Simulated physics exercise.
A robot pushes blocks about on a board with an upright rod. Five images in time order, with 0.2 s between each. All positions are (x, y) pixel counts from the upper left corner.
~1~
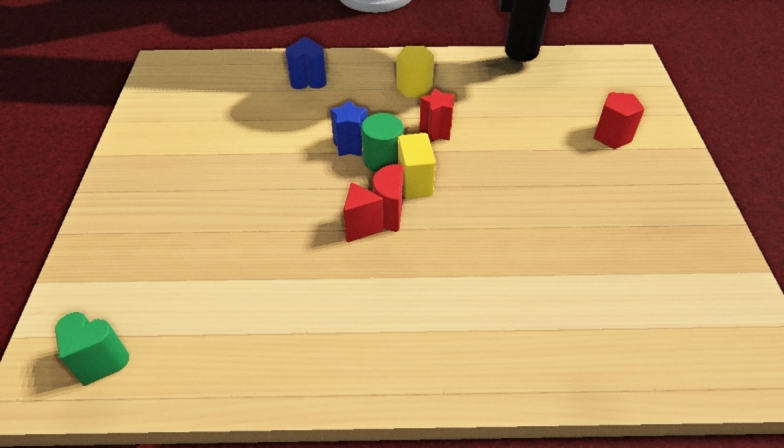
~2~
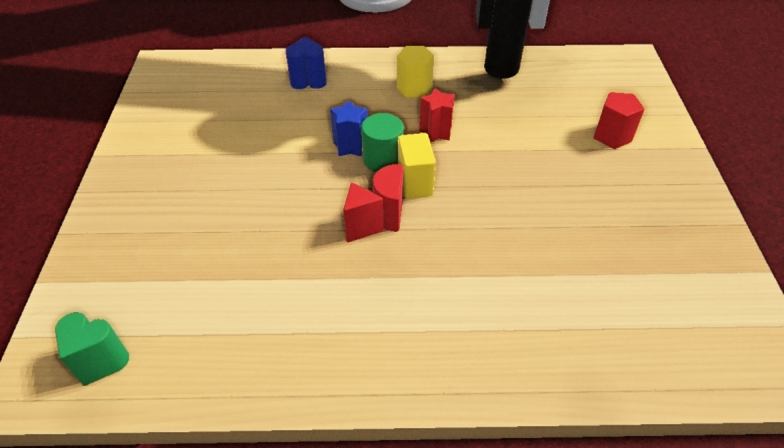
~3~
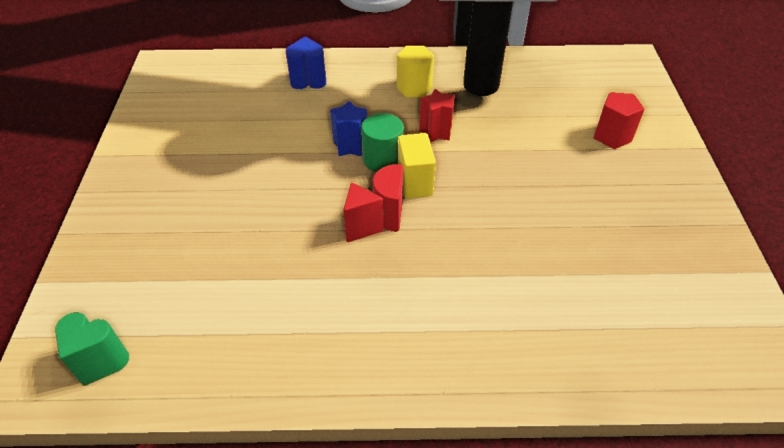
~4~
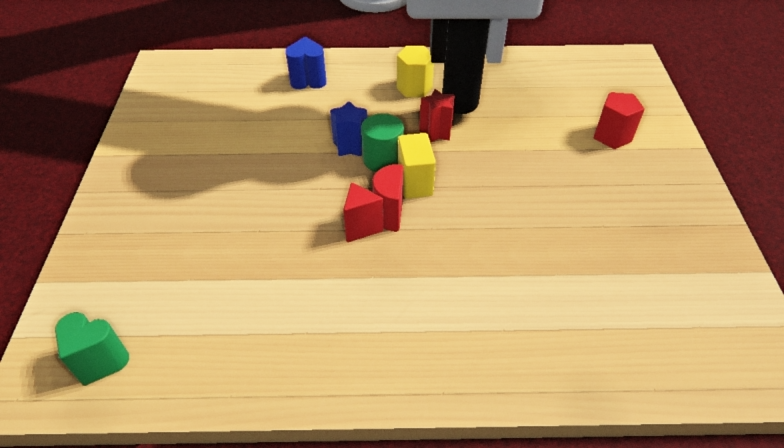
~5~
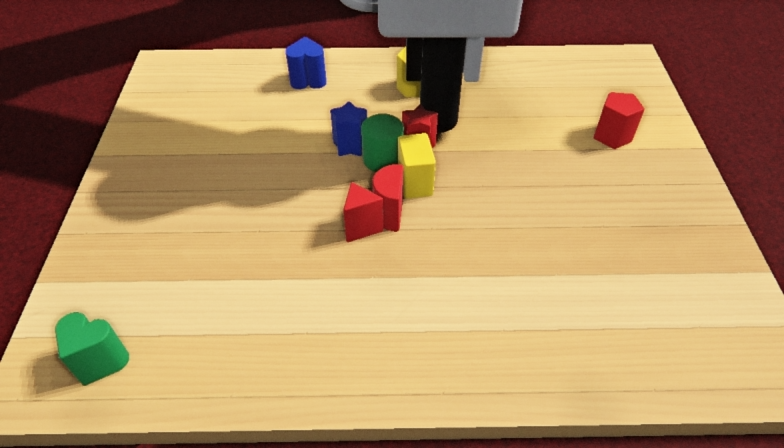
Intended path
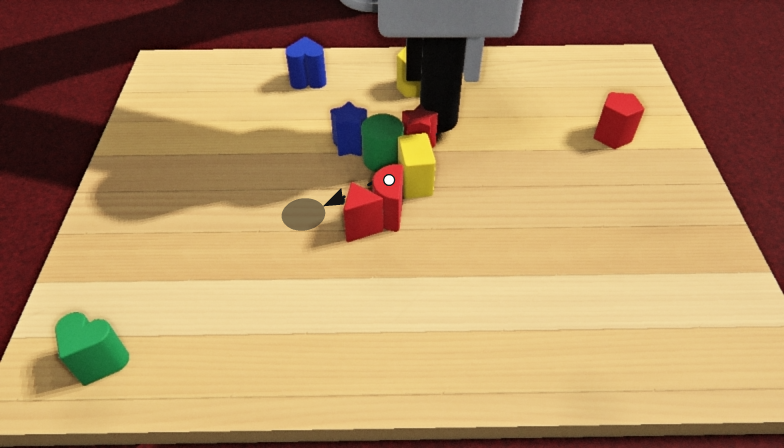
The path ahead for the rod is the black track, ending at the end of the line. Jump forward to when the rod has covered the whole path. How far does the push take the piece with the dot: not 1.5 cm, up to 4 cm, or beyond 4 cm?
It moves only a bit, under 1.5 cm.
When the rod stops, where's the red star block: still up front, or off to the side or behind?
The rod still has it in front.
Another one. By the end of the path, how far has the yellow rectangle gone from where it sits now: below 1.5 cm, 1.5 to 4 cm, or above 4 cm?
The distance will be 1.5 to 4 cm.
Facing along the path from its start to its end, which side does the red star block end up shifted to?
Seen from start to end, it moves left.
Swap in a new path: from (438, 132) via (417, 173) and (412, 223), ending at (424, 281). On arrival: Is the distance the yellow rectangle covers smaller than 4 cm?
No
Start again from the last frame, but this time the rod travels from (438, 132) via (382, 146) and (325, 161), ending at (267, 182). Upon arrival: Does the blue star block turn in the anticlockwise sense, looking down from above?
Final answer: No.
Drawn move, from (438, 132) over (382, 177) to (303, 214); the dot is on the red D-shaped block.
What follows on the original path. One third of the way, rod at (403, 152); green cylinder at (341, 147); yellow rectangle at (416, 162), turned 25° anticlockwise; red star block at (378, 145).
Two thirds of the way, rod at (358, 180); green cylinder at (291, 164); yellow rectangle at (417, 164), turned 25° anticlockwise; red star block at (330, 176).
At the end, rod at (302, 204); green cylinder at (258, 168); red D-shaped block still; yellow rectangle at (417, 164), turned 25° anticlockwise; red star block at (283, 207), turned 25° anticlockwise.
